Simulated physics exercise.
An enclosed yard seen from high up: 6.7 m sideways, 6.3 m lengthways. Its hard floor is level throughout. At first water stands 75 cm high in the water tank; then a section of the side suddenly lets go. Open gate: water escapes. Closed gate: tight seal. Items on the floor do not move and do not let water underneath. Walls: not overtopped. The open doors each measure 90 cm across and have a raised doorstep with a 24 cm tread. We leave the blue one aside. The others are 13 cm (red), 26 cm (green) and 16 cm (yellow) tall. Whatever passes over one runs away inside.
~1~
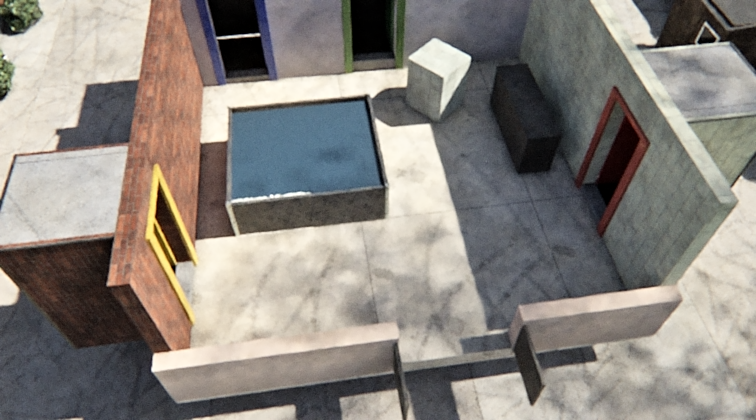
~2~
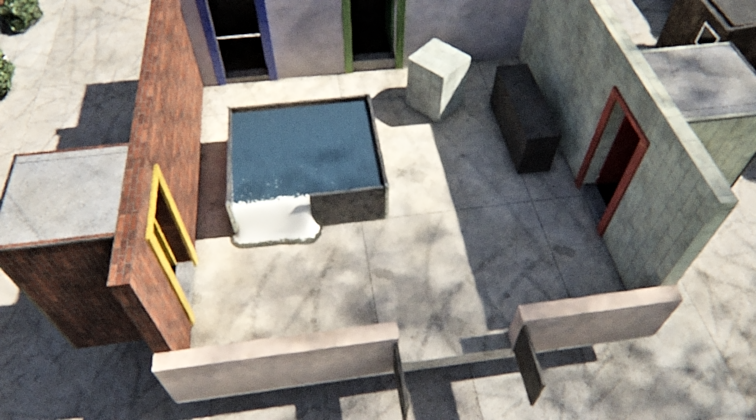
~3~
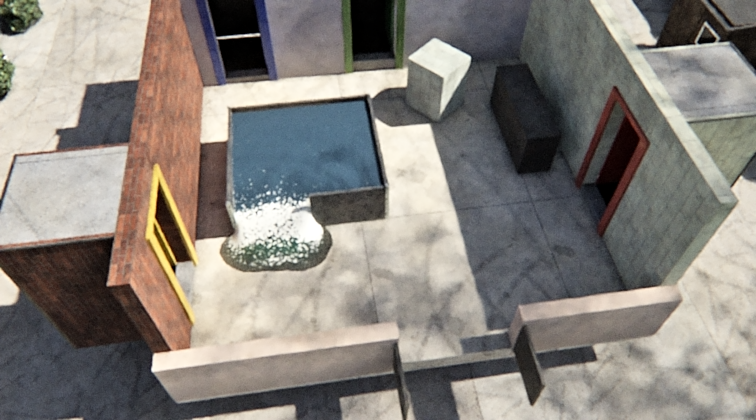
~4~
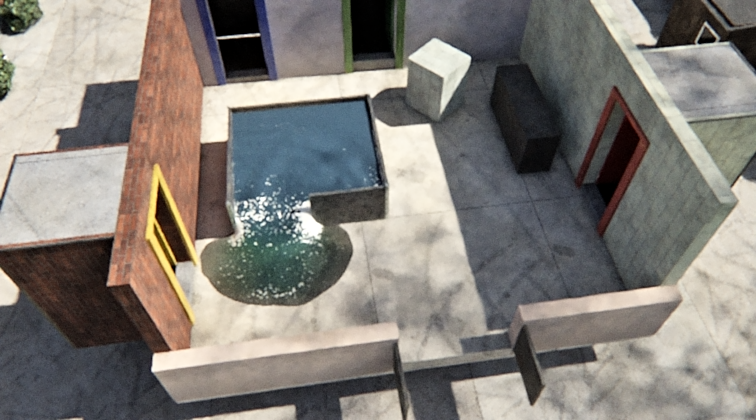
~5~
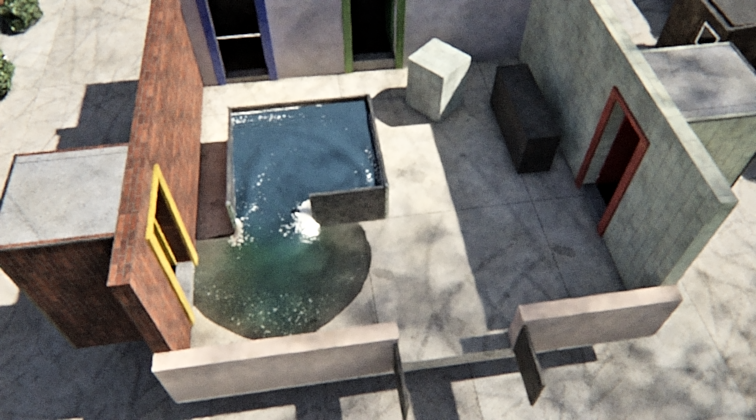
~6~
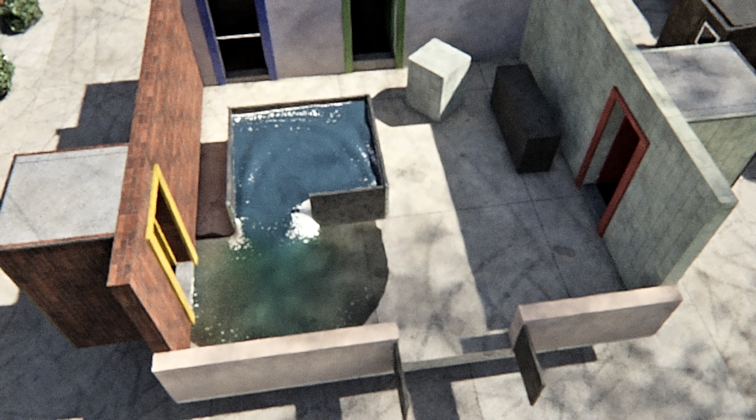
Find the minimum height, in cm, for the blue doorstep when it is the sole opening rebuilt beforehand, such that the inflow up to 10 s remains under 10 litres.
The minimum height is about 8.5 cm.
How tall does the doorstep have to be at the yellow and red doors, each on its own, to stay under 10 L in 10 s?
Roughly 33 cm for the yellow door and roughly 14.5 cm for the red door.
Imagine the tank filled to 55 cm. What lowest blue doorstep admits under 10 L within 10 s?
About 6.0 cm.
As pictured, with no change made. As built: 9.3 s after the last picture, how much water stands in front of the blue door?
About 8.0 cm.
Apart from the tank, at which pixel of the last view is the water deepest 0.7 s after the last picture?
Check close to (190, 376).
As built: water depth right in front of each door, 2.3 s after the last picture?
Blue door 0 cm, red door 0 cm, green door 0 cm, yellow door 31 cm.
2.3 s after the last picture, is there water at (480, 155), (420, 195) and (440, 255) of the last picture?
Listed order - unwetted, unwetted, soaked through.
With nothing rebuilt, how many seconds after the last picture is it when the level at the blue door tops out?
Around 5.5 s, give or take.
Then, 0.7 s after the last picture water covers 20 % of the floor, deepest (63 cm) near (190, 376); it has not reached the blue door.
Then, 2.3 s after the last picture water covers 40 % of the floor, deepest (35 cm) near (253, 312); it has not reached the blue door.
Then, 9.3 s after the last picture water covers 95 % of the floor, deepest (16 cm) near (520, 62); 8 cm at the blue door, 0 litres in over its 13 cm doorstep.
At the blue door as built, the water peaked near 10 cm, 5.7 s after the last picture.
Run again over the same 10 s with other heights there, 16 litres in over 7.5 cm, 2 litres over 10.5 cm. The limit of 10 litres is kept from about 8.5 cm up.
